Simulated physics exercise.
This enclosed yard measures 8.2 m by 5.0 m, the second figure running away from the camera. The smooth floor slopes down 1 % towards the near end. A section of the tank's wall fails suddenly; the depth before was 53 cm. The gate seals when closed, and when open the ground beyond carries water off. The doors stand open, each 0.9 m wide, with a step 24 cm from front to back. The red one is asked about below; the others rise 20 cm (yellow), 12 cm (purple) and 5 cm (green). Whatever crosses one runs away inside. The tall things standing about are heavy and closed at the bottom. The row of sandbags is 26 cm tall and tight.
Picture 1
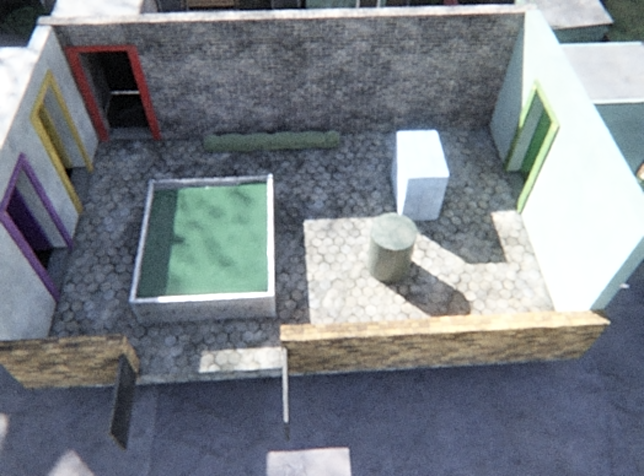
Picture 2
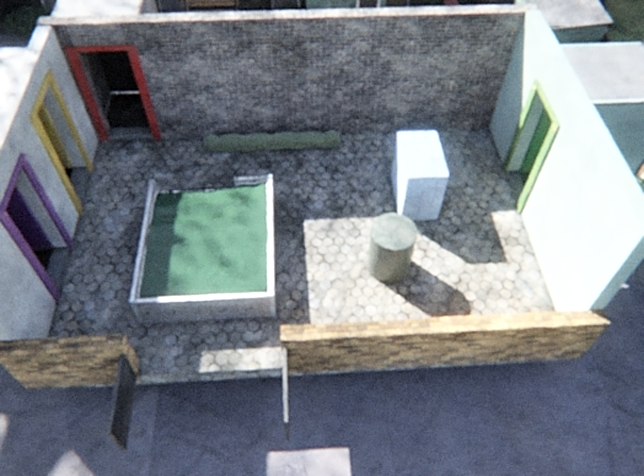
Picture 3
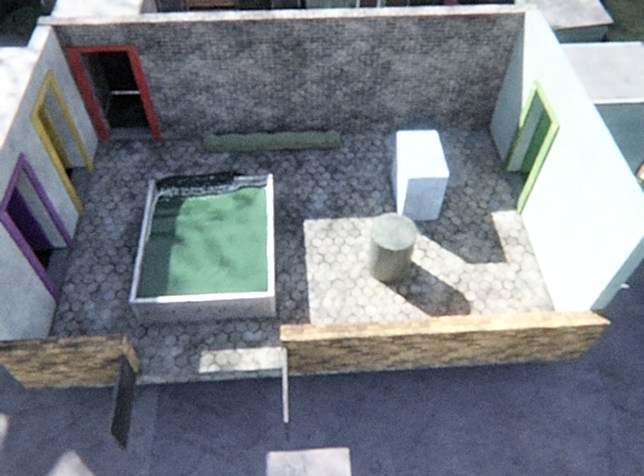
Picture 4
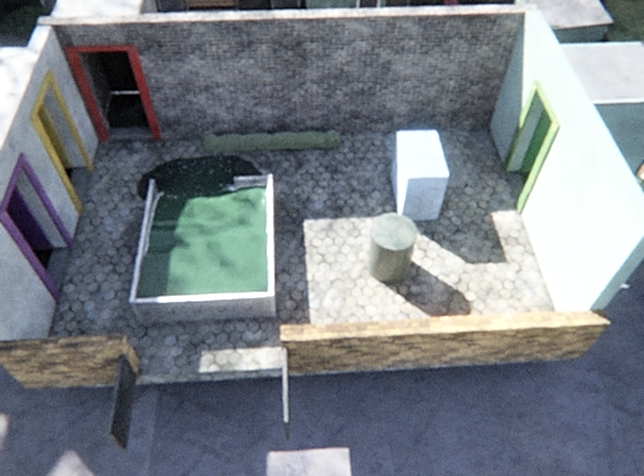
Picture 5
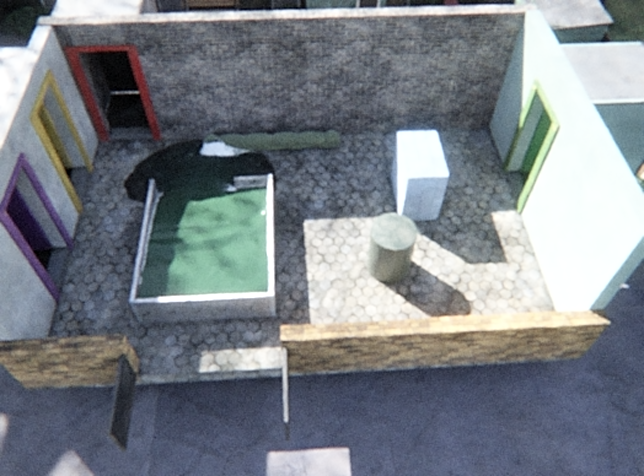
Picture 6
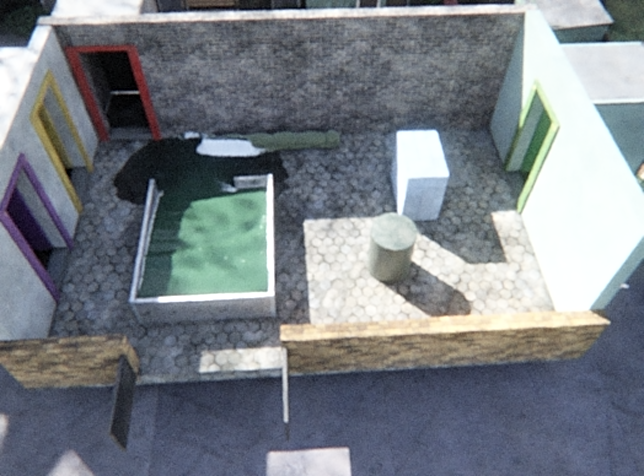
Walled yard with coloured doorways, dark water pouring from the far side of a green tank and spreading across the paving.
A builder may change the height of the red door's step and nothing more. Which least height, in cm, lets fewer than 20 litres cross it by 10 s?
At least 25 cm or so.
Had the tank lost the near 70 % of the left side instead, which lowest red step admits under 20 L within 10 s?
Some 12.5 cm.
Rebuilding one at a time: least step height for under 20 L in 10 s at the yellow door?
Roughly 11.5 cm at yellow.
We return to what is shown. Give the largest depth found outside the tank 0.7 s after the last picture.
Roughly 36 cm.
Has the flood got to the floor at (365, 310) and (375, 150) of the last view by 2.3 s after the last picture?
In that order: Not reached, under water.
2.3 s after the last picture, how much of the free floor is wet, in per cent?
Some 45 per cent of it.
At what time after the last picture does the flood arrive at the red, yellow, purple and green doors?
Red 0.2 s, yellow 1.0 s, purple 2.2 s, green 3.0 s.
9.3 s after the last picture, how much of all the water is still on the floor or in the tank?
About 86 per cent.
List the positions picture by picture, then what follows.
The first frame shows still water, 53 cm deep, in the tank at (208, 236); the red door at (119, 100) is dry.
In the second frame, water pours out on the far side and has run 0.3 m, to a hidden place; about 9 cm deep outside, 53 cm at the back.
In the third frame, the gap is on the far side, the front 0.7 m out at (213, 176); the back of the tank holds 53 cm.
In the fourth frame, the front is at (202, 159), 1.2 m from the gap on the far side; 2.1 m2 of floor is wet, 53 cm left at the back.
In the fifth frame, the front is at (192, 143), 1.6 m from the gap on the far side; 3.0 m2 of floor is wet, 53 cm left at the back.
In the sixth frame, the gap is on the far side, the front 1.8 m out at (164, 138); the back of the tank holds 53 cm; the red door at (119, 100), 2.4 m from the gap, is still 0.5 m from the nearest water.
Then, 0.7 s after the last picture water covers 15 % of the floor, deepest (36 cm) near (178, 142); 17 cm at the red door, 0 litres in over its 11 cm step.
Then, 2.3 s after the last picture water covers 45 % of the floor, deepest (34 cm) near (98, 145); 25 cm at the red door, 75 litres in over its 11 cm step.
Then, 9.3 s after the last picture water covers 95 % of the floor, deepest (14 cm) near (41, 366); 7 cm at the red door, 187 litres in over its 11 cm step.
At the red door as built, the water peaked near 26 cm, 1.5 s after the last picture.
With a step of 21 cm, 44 litres would have come in within the 10 s; with 28.5 cm, 11 litres. So under 20 litres takes about 25 cm.
